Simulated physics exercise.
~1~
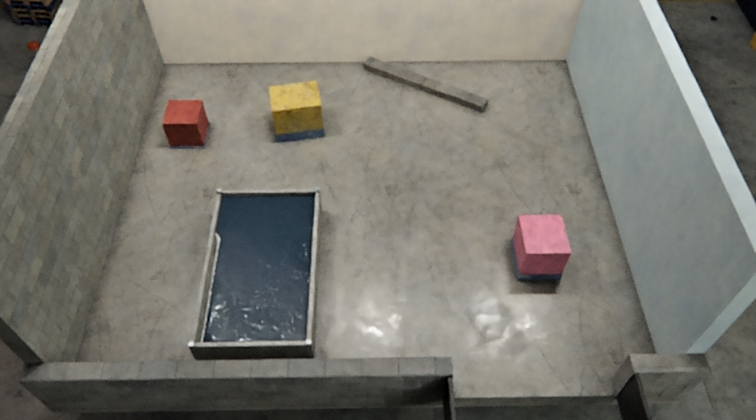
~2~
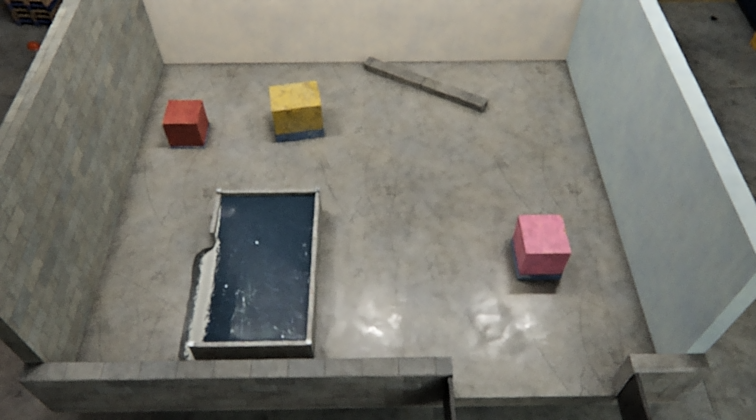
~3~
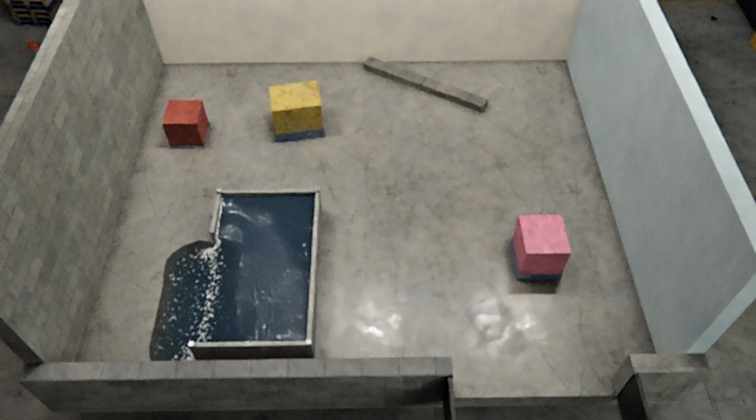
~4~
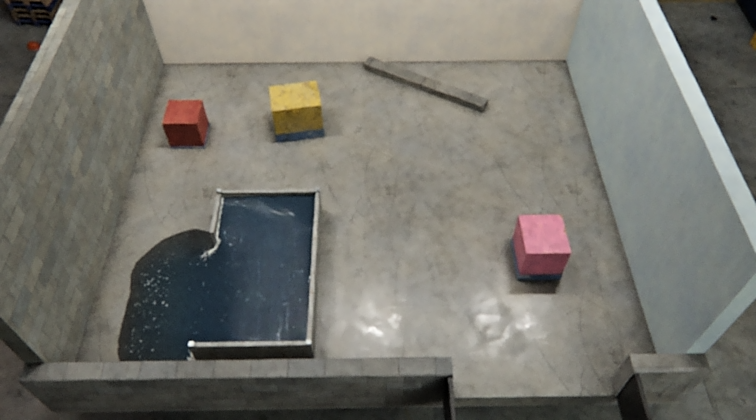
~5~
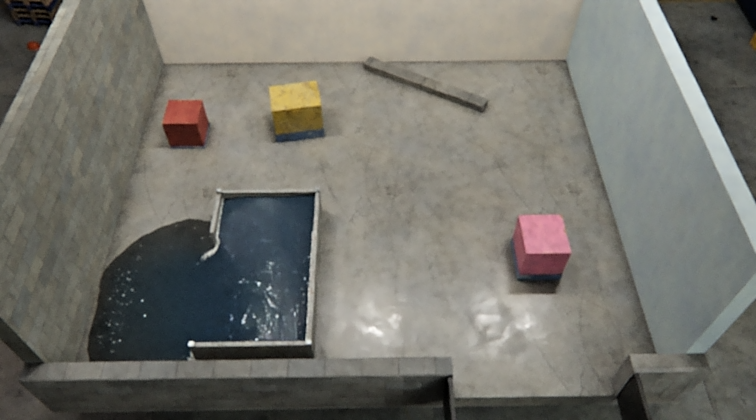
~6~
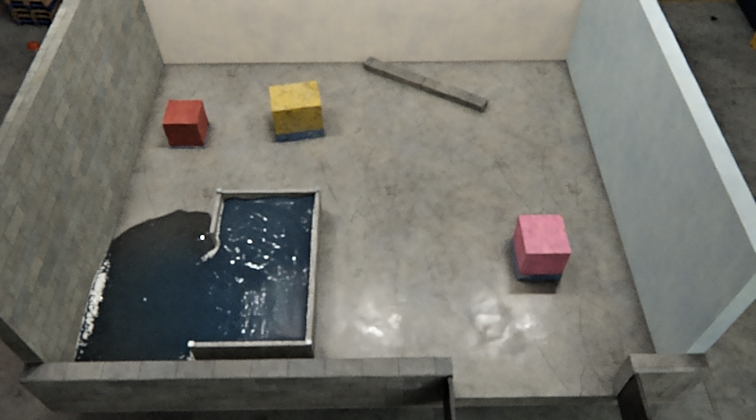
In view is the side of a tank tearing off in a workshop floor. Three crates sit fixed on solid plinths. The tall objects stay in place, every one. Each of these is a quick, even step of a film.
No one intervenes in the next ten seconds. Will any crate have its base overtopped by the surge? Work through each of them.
Each in turn: The yellow crate is spared, the red crate is overtopped, the pink crate is spared.
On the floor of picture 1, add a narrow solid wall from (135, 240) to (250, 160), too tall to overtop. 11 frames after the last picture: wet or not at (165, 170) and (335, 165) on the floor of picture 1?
Reached, untouched.
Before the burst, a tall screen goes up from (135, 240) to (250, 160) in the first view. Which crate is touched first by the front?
I say the one in red.
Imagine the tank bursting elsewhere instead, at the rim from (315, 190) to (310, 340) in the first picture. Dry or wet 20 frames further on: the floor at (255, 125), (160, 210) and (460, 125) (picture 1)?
Untouched, untouched, soaked.
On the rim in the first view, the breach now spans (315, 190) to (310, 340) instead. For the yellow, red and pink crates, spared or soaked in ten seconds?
Then the yellow crate is untouched, the red crate is untouched and the pink crate gets flooded.
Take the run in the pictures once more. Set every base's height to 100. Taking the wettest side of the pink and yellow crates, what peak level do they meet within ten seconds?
About 20 percent and about 80 percent.
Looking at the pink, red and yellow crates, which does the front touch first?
Answer: The red crate.
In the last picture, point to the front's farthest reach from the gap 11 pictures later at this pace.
I'd say at around (146, 126).
A moment on, water covers 10 % of the floor; the yellow crate not reached, the red crate not reached, the pink crate not reached.
Next, water covers 15 % of the floor; the yellow crate not reached, the red crate water round its plinth, the pink crate not reached.
Then, water covers 25 % of the floor; the yellow crate water round its plinth, the red crate water round its plinth, the pink crate not reached.
Later, water covers 45 % of the floor; the yellow crate water round its plinth, the red crate water round its plinth, the pink crate water round its plinth.
In the end, water covers 70 % of the floor; the yellow crate stayed above the water, the red crate was topped, the pink crate stayed above the water.
